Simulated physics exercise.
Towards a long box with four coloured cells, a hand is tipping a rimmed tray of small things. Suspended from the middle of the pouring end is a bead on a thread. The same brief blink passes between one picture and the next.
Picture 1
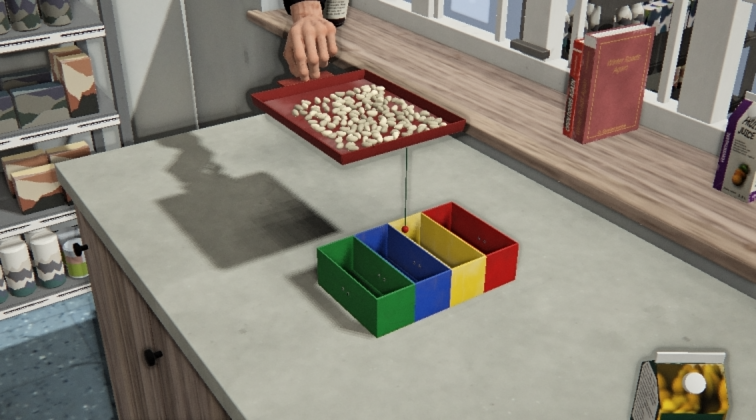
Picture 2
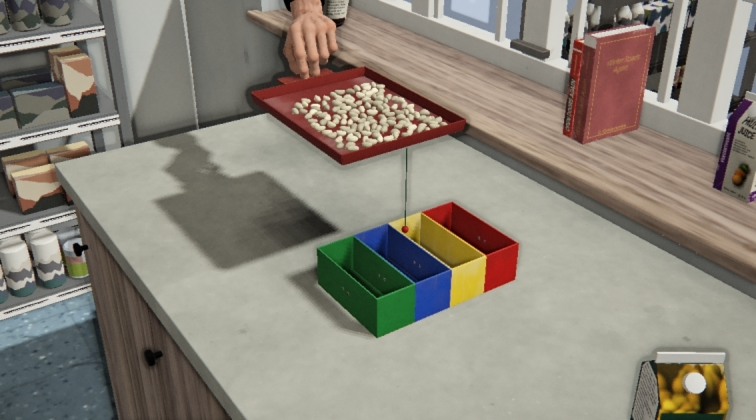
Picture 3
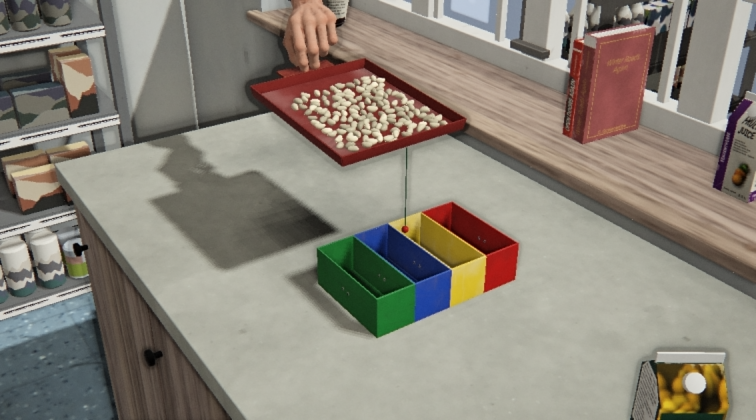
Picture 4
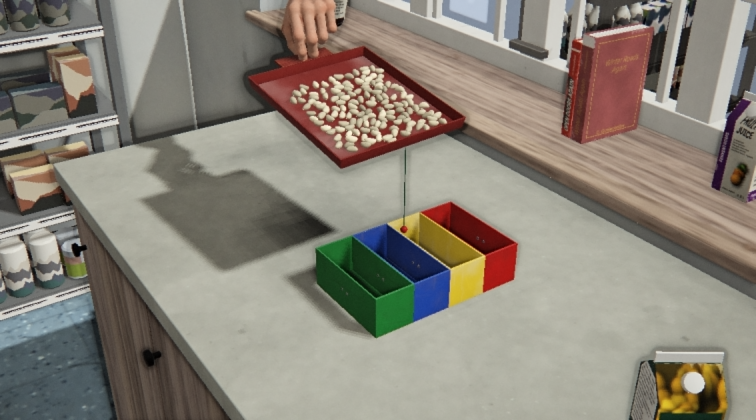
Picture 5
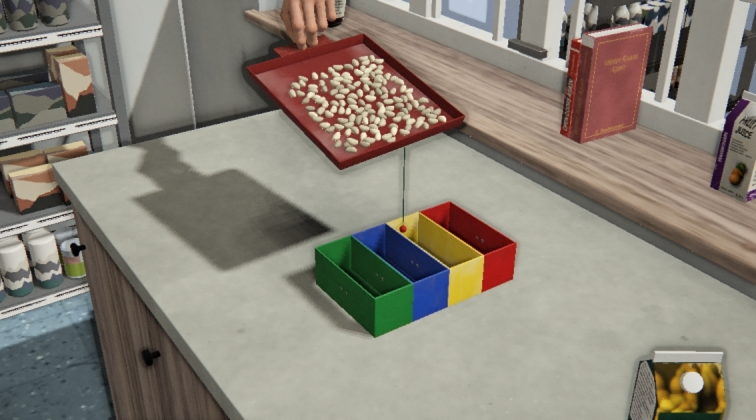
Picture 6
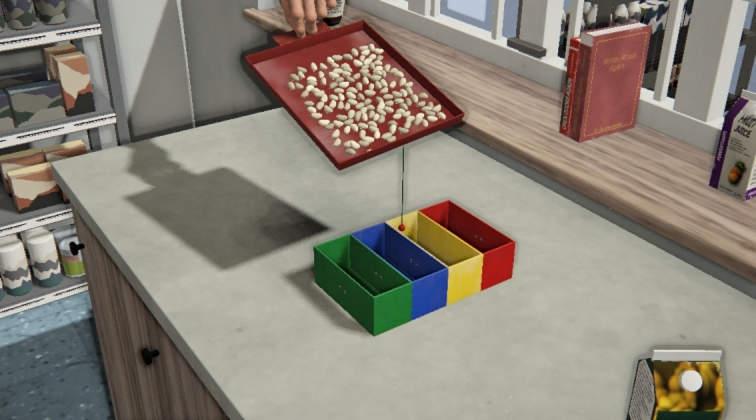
A hand gradually tilts a red tray of white beans above a four-coloured box.
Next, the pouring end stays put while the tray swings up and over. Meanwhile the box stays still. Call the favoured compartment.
The green compartment is favoured.
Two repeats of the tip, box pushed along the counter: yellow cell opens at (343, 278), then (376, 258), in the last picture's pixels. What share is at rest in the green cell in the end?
First try: Roughly 0 per cent; second try: Roughly 0 per cent.
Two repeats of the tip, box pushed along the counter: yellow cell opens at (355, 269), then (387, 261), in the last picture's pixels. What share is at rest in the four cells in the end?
First case: Some 80 %; second case: Some 100 %.
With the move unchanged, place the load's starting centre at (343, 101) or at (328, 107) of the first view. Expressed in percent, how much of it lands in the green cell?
Around 70 then around 60 per cent.
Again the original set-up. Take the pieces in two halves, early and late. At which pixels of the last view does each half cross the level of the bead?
First around (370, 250), afterwards around (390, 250).
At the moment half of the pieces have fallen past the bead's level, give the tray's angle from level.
The angle is roughly 115° at that point.
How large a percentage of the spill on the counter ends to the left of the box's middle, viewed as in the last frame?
Roughly 80 %.
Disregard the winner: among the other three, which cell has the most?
Second place goes to the blue one.
Soon, tray tipped steeply; nearly all on the tray; a stray few falling or outside the box.
A while on, tray tipped past a quarter turn; nearly all on the tray; a stray few in the green cell; a stray few in the blue cell; a stray few in the yellow cell; a stray few in the red cell; a small part falling or outside the box.
Towards the end, tray tipped past a quarter turn; about half in the green cell; about a quarter in the blue cell; a small part in the yellow cell; a stray few in the red cell; a small part falling or outside the box.
Finally, tray tipped past a quarter turn; about half in the green cell; about a quarter in the blue cell; a small part in the yellow cell; a stray few in the red cell; a small part outside the box.
